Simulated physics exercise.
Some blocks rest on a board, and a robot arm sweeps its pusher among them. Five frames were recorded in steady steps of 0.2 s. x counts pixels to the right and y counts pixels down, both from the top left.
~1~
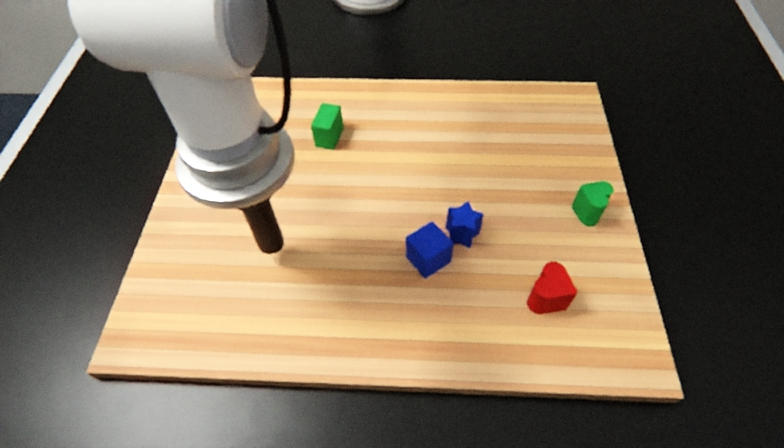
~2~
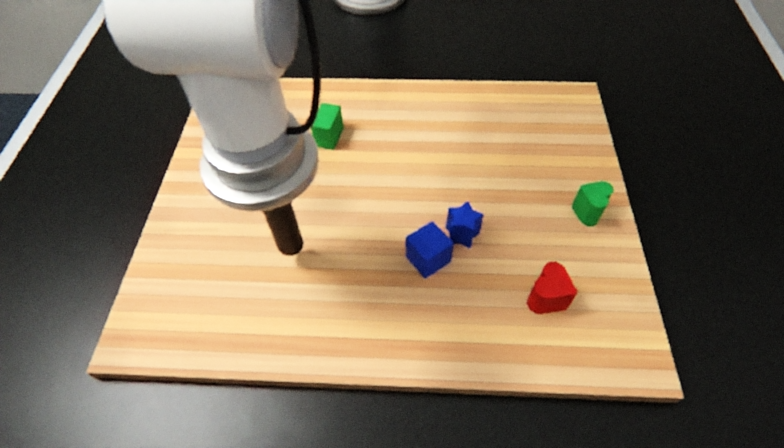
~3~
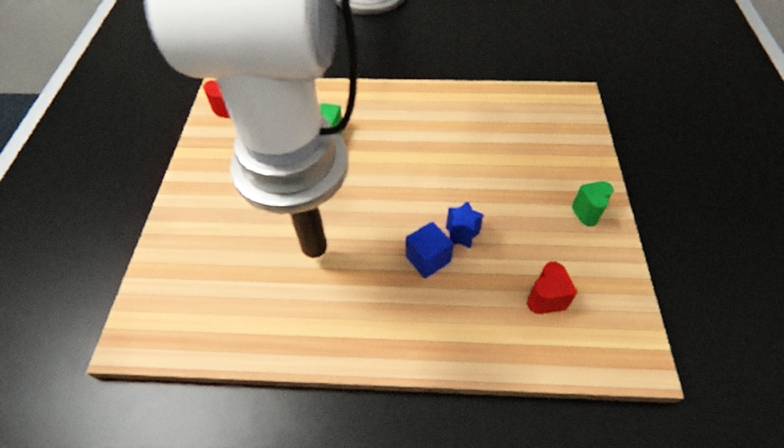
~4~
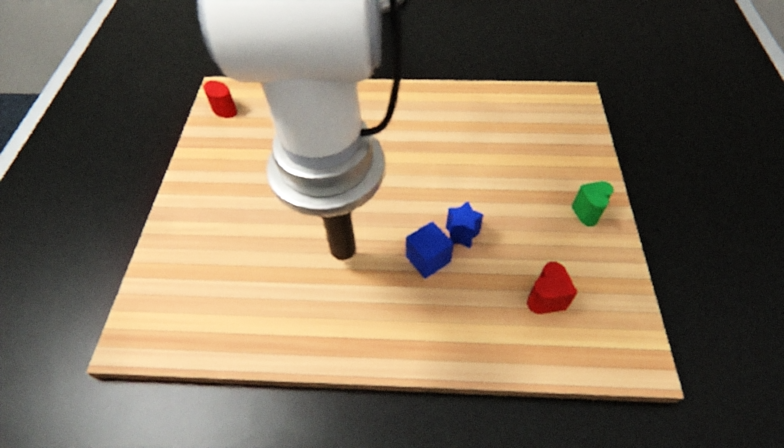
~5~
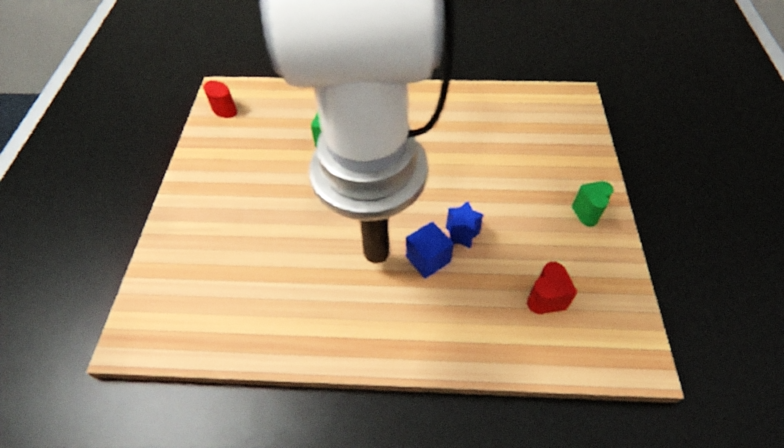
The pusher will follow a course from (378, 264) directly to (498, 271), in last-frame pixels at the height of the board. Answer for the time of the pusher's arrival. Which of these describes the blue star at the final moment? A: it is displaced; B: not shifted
Letter A.
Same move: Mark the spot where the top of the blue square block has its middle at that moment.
My best guess is (521, 227).
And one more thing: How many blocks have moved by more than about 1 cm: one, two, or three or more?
Two of them.
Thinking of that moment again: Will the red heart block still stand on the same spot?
Final answer: Yes.
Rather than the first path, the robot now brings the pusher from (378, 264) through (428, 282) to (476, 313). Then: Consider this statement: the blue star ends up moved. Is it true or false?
The claim does not hold.
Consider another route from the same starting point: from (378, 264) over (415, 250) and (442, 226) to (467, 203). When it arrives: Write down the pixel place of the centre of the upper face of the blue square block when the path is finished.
Pixel (459, 235).
The first path, step by step. One third of the way, pusher (419, 256); blue square block (450, 238); blue star (470, 213).
Two thirds of the way, pusher (459, 258); blue square block (489, 236), turned 15° anticlockwise; blue star (484, 206), turned 70° anticlockwise.
At the end, pusher (501, 260); blue square block (521, 227), turned 55° anticlockwise; blue star (490, 204), turned 105° anticlockwise; red heart block still.
